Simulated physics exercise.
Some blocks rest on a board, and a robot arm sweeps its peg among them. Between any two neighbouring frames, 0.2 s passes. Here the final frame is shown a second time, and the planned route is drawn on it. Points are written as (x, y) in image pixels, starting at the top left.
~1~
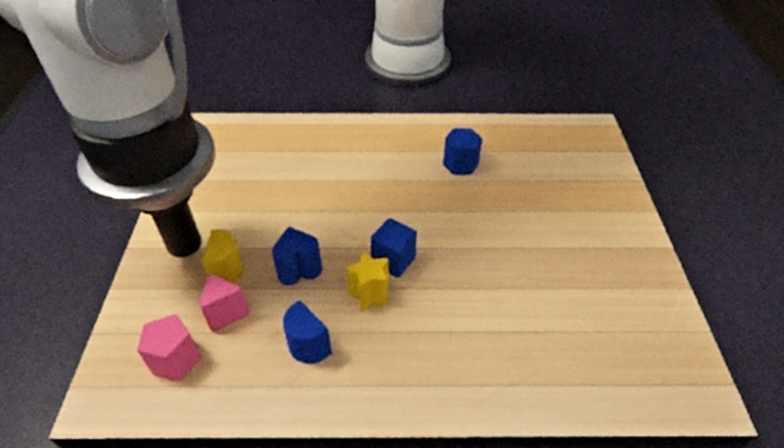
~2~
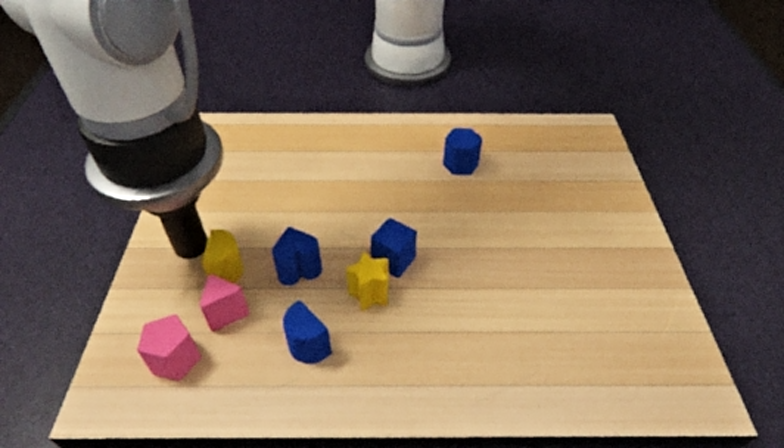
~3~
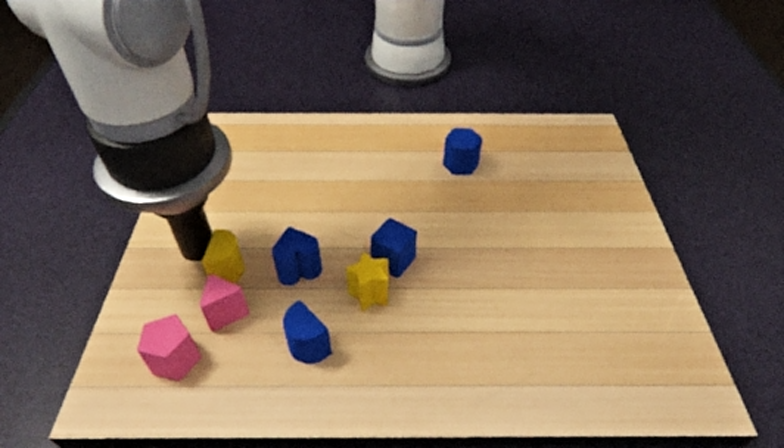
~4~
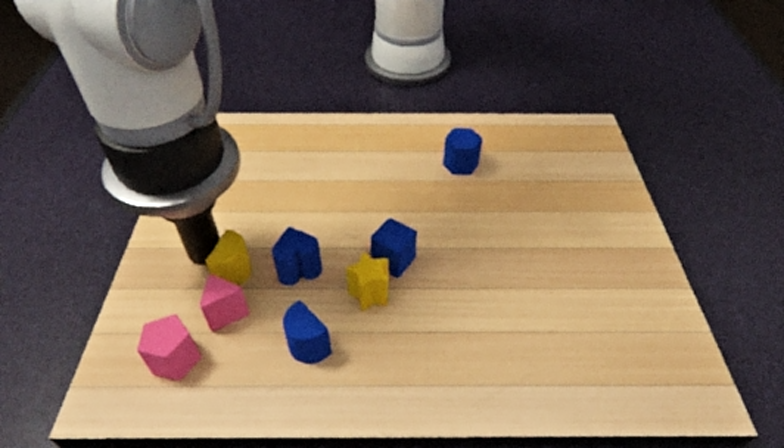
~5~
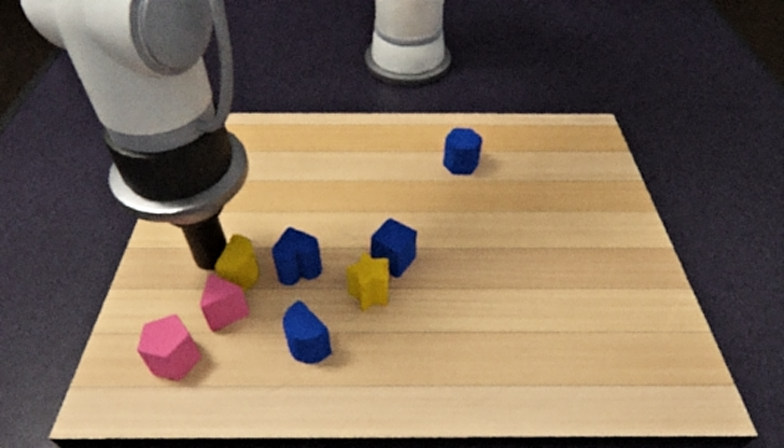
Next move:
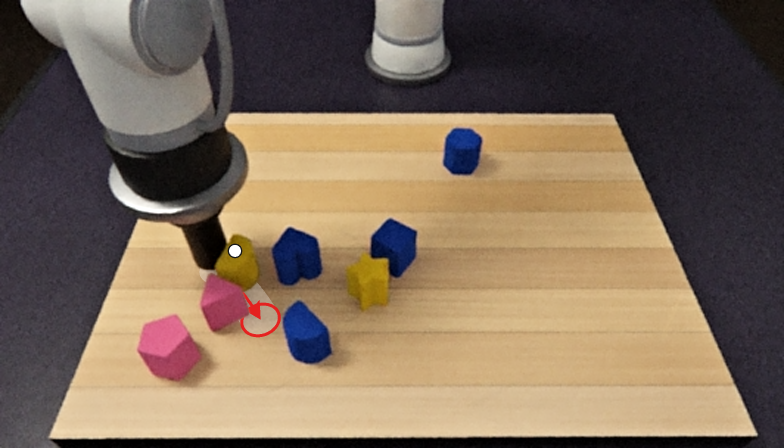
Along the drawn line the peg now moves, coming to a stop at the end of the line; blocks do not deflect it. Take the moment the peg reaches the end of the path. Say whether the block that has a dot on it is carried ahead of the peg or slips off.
I think it loses its spot in front.
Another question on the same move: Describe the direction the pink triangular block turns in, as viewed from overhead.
It twists with the clock when seen from above.
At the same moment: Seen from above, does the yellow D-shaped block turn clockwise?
Final answer: No.
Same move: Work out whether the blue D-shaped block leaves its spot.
If the peg follows that path, the blue D-shaped block stays in its place.
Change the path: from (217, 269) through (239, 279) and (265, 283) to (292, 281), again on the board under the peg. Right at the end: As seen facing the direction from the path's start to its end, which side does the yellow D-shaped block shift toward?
Well, taking the path from its start to its end as straight ahead, the yellow D-shaped block moves to the right.
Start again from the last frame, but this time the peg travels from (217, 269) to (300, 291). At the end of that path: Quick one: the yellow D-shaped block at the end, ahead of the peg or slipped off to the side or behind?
Answer: Still ahead.
Path on the board, from (217, 269) via (234, 284) and (248, 300), ending at (261, 320); the dot is on the yellow D-shaped block.
On the path given first. Halfway along, peg (237, 280); yellow D-shaped block (265, 266), turned 25° anticlockwise; blue heart block (299, 244).
At the end, peg (257, 308); pink triangular block (214, 300), turned 25° clockwise; yellow D-shaped block (279, 273), turned 45° anticlockwise; blue heart block (303, 244), turned 25° anticlockwise; blue D-shaped block in place.
